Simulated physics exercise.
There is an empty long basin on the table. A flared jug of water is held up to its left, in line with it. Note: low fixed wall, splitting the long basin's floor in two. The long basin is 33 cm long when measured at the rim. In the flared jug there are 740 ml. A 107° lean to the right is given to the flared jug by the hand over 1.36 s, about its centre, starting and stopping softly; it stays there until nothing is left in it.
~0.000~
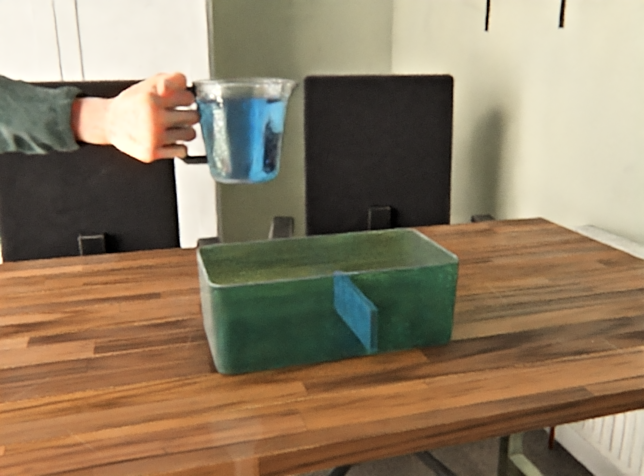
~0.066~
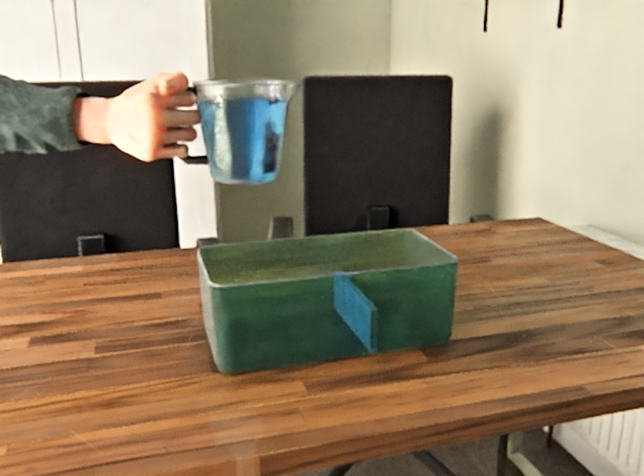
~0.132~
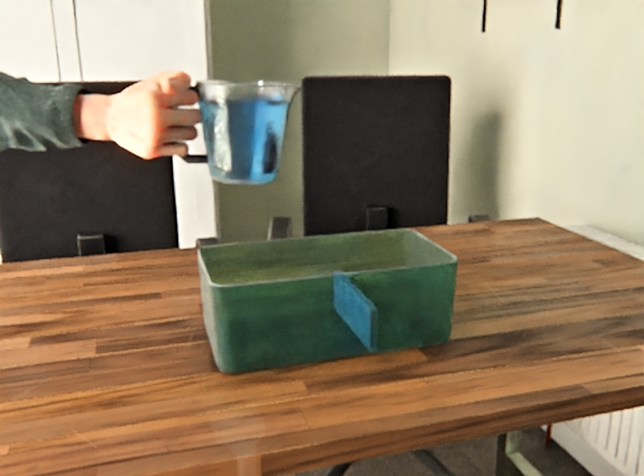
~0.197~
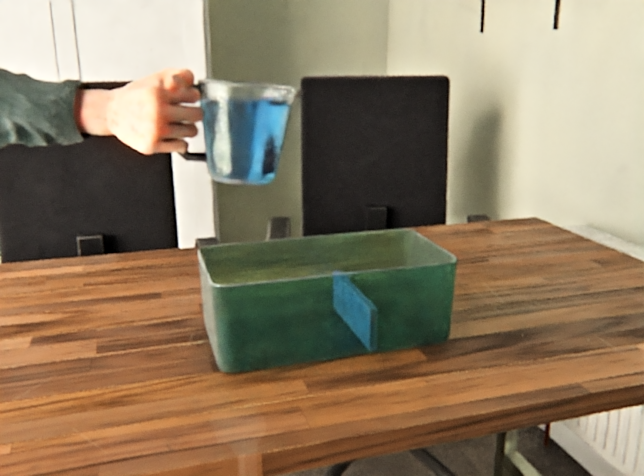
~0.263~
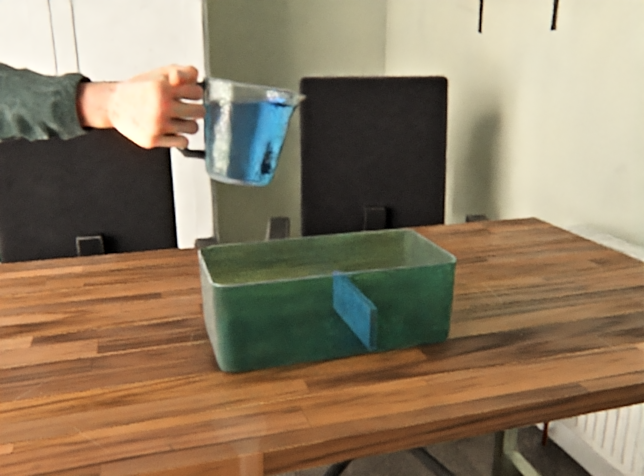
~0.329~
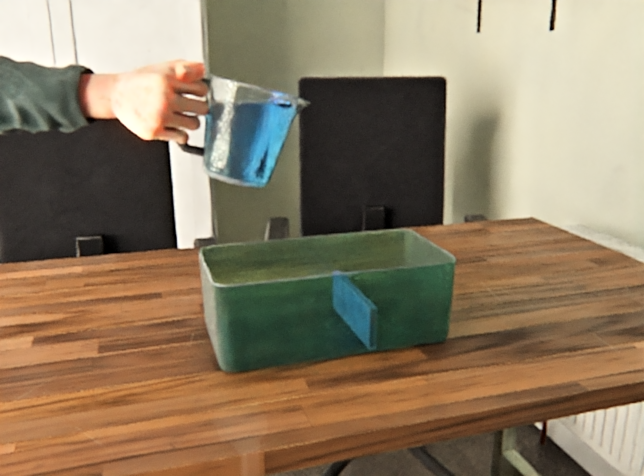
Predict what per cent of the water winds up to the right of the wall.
Roughly 53 per cent is past the wall.
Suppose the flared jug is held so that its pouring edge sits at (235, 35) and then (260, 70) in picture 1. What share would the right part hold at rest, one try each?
Try 1: 5 %; try 2: 0 %.
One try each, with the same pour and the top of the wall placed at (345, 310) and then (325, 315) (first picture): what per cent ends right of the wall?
The first try gives 65 percent and the second 85 percent.
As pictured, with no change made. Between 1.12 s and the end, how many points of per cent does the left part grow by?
About 28 percent.
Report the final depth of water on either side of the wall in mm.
Left part: About 10 mm; right part: About 22 mm.
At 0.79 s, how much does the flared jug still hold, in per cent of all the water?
Close to 70 in a hundred.
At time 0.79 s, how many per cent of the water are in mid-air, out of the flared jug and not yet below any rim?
Some 20 per cent, I reckon.
After 0.79 s the tilt is 67° and 70 per cent is still to pour, 1 is left of the wall and 8 right of it.
After 1.12 s the tilt is 99° and 15 per cent is still to pour, 18 is left of the wall and 49 right of it.
After 1.48 s the tilt is 107° and 0 per cent is still to pour, 46 is left of the wall and 52 right of it.
After 1.86 s the tilt is 107° and 0 per cent is still to pour, 46 is left of the wall and 53 right of it.
In the end 46 per cent lies left of the wall, 53 right of it and 1 outside.
